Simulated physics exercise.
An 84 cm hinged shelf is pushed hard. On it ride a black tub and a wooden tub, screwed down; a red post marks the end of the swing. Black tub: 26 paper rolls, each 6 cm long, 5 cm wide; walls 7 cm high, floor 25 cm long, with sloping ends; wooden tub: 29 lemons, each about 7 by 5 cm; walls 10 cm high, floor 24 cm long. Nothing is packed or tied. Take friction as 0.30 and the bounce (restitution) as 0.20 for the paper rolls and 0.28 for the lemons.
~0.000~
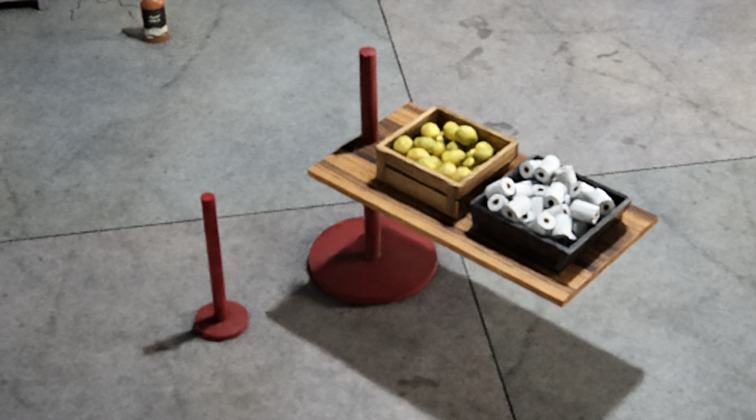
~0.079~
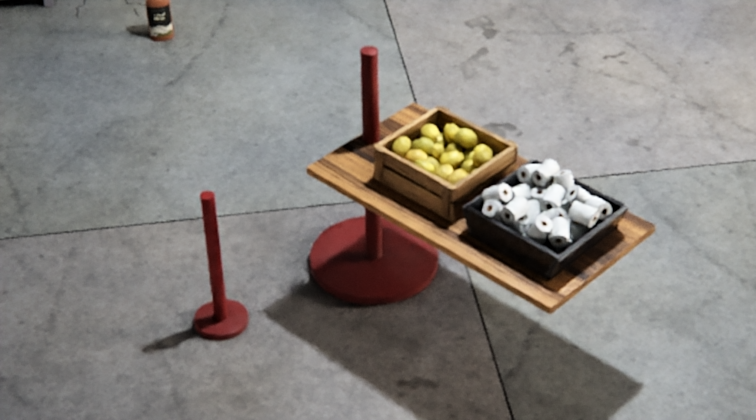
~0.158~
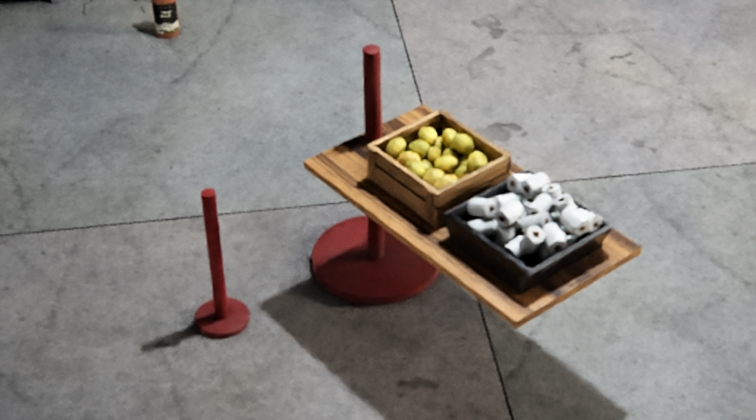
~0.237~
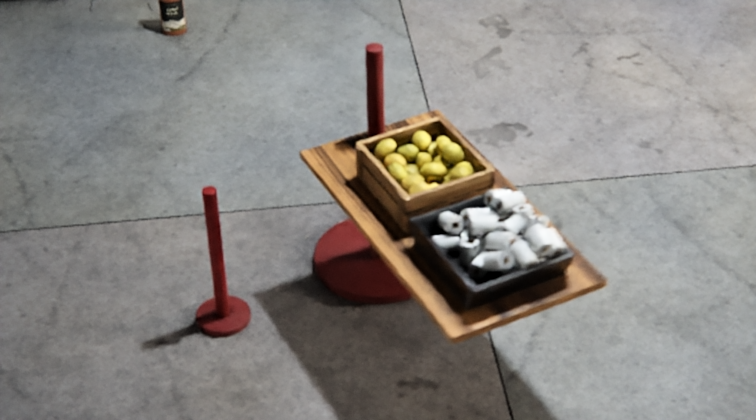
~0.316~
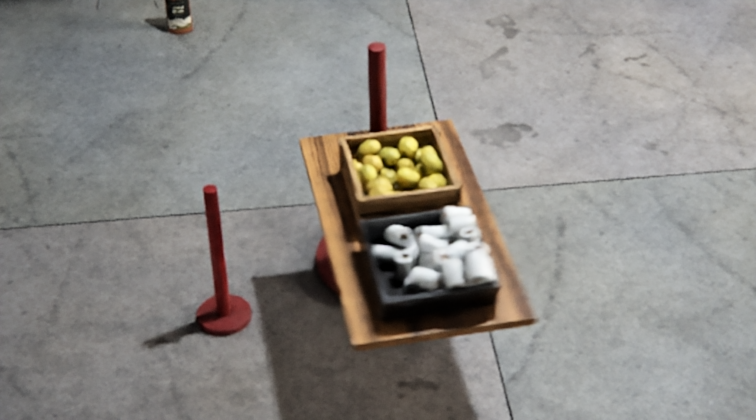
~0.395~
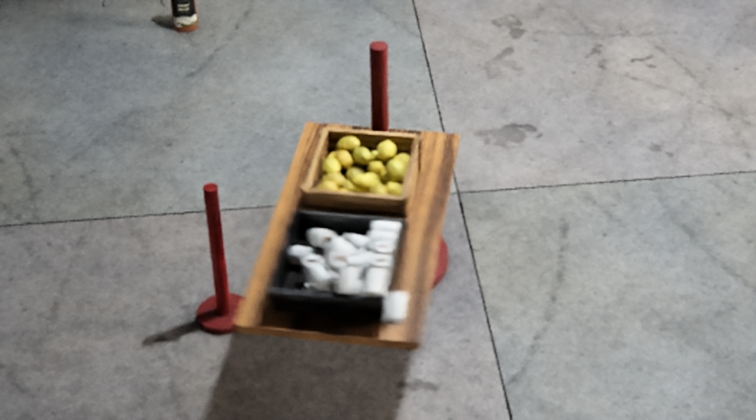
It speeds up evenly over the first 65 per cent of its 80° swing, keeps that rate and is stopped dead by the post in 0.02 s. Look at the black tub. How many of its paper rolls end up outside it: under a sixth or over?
Over a sixth of the paper rolls leave the black tub.
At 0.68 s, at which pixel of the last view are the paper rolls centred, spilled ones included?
Near (177, 234).
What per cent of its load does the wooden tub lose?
Lost: Wooden tub 0 per cent.
After 0.48 s, it reaches the stop.
After 0.56 s, the black tub is down by 7 of 26 and the wooden tub has all 29.
After 0.68 s, the black tub is down by 13 of 26 and the wooden tub has all 29.
After 0.90 s, the black tub is down by 15 of 26 and the wooden tub has all 29.
Final count (at 1.34 s), the black tub is down by 15 of 26 and the wooden tub has all 29. Asked share, 15 of 26, 58 per cent.
